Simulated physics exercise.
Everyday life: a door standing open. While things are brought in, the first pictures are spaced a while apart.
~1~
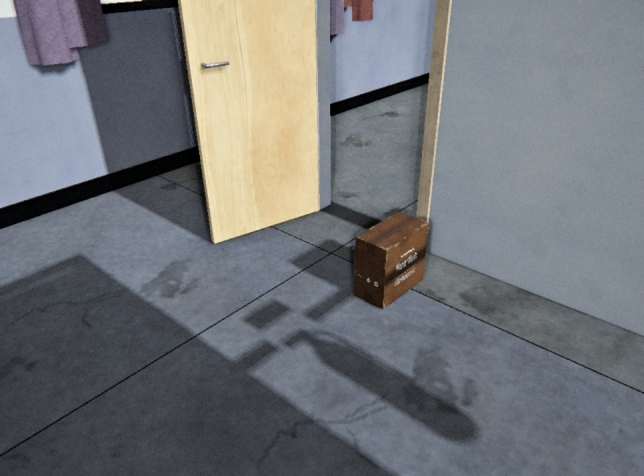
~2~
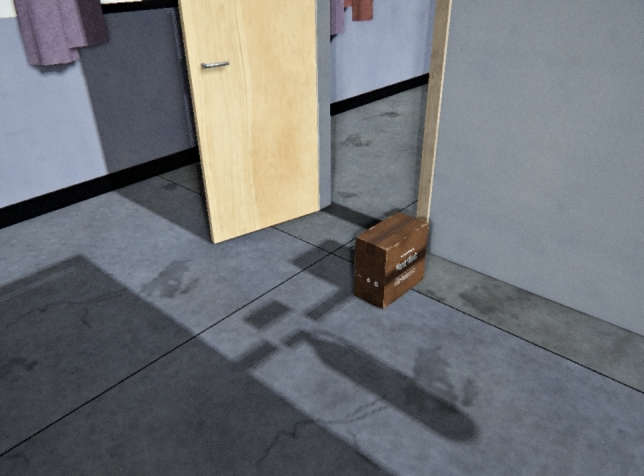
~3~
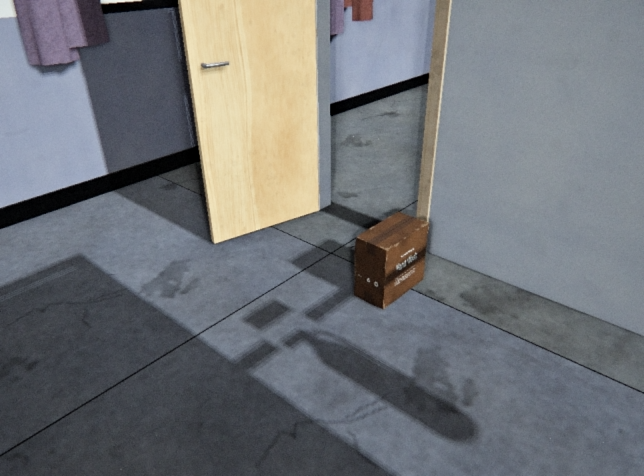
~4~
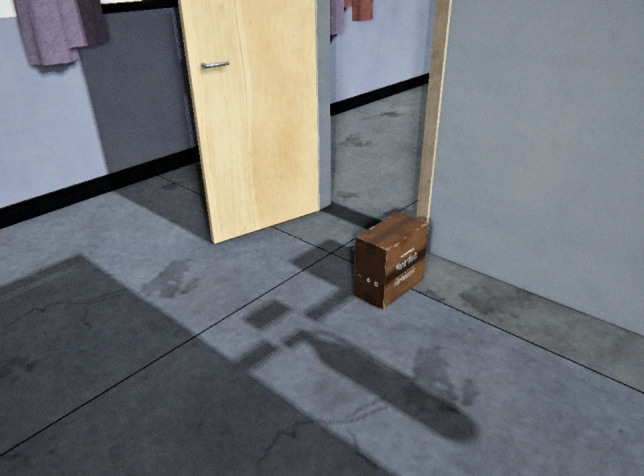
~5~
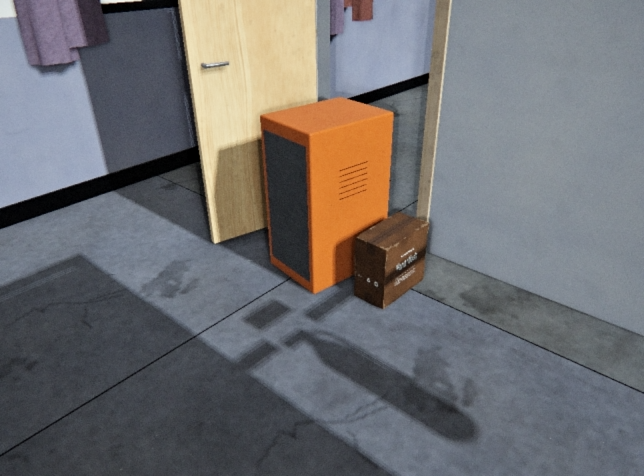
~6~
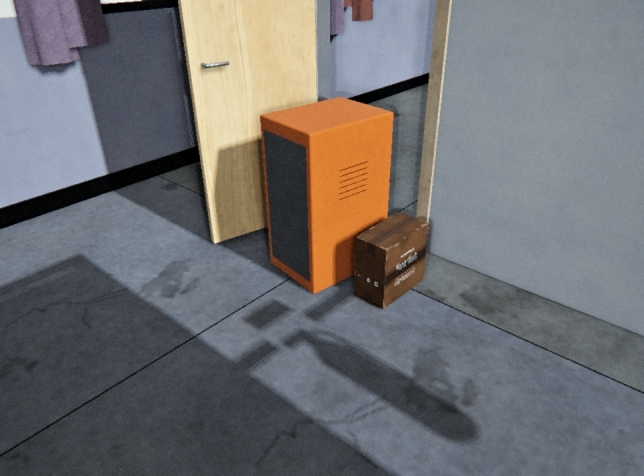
To begin with, a pale wooden door stands wide open, with a small brown box on the gray floor beside the doorway and shadows stretching across the concrete. Then a tall orange appliance appears between the door and the box, and after that everything stays still.
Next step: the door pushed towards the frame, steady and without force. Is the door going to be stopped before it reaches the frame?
Yes, it is stopped.
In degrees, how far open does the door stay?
It stays open at around 70°.
Then, 0.30 s past the last view, door 99° open.
Then, 0.50 s past the last view, door 90° open.
Then, 0.70 s past the last view, door 79° open.
Then, 0.80 s past the last view, door 73° open.
Finally, door 72° open; both still in place. Final places as the last picture's camera would see them, orange appliance near (328, 193).
